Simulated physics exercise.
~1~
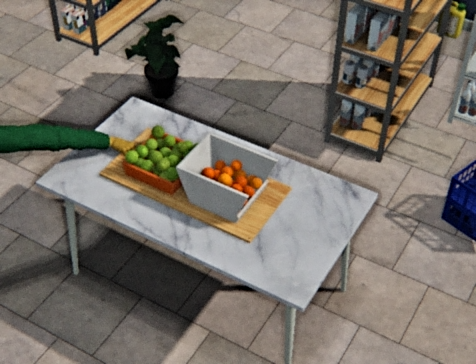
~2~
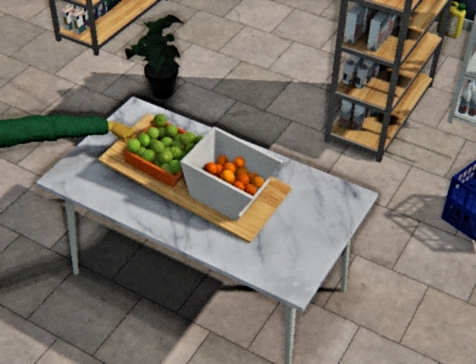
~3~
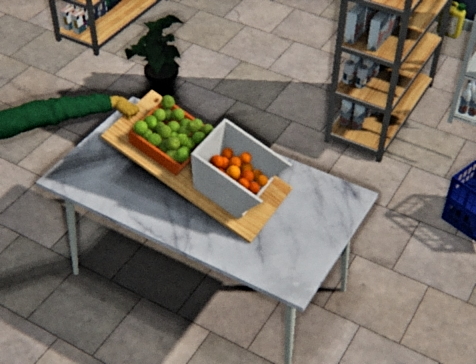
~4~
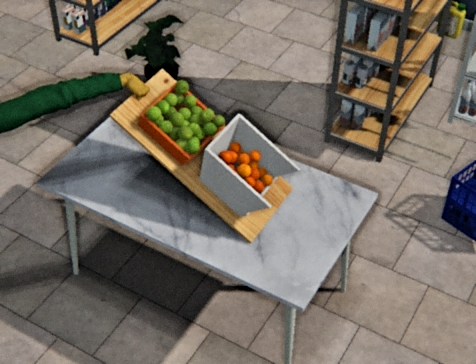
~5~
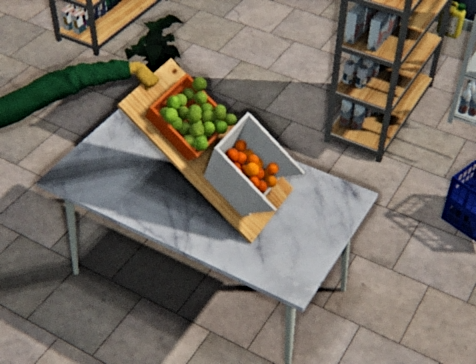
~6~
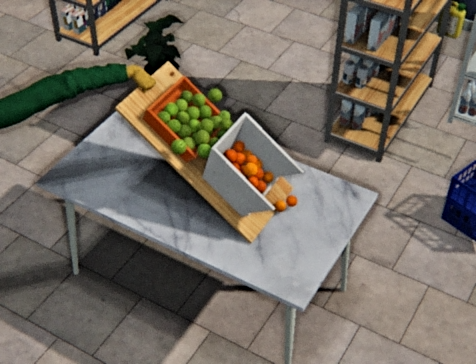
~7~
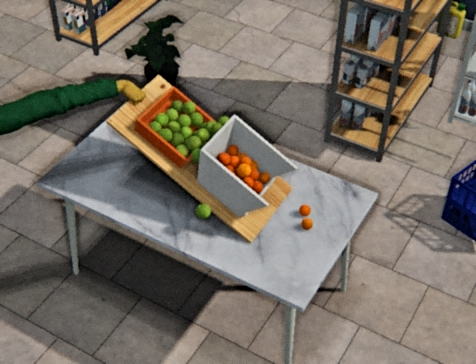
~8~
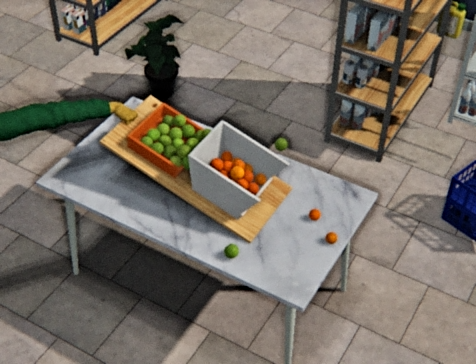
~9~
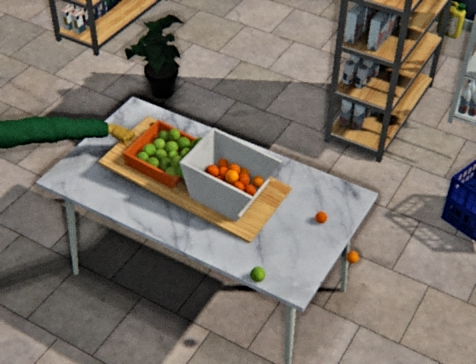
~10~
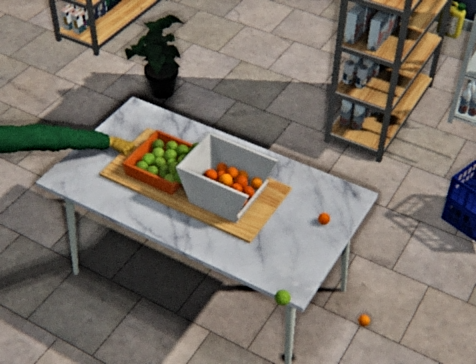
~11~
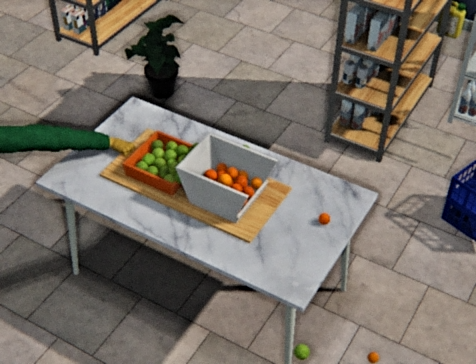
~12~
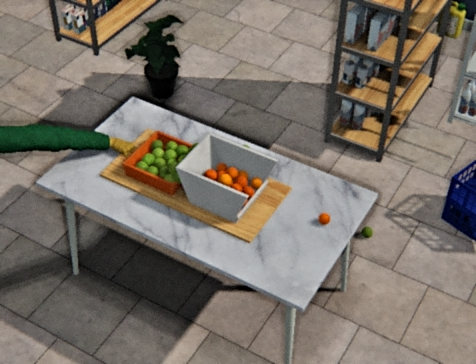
On a marble-topped table in a tiled room with shelves and a potted plant, an orange box of green apples and a white box of oranges sit on a wooden board. A green-sleeved arm lifts the board's left end, tilting it steeply as the fruit shifts to the right. Two oranges spill over the white box's low right side, and a few apples escape too. The arm lowers the board flat while loose fruit rolls across the table and some drops to the floor. At the end, one orange rests near the table's right edge, and most fruit remains boxed.
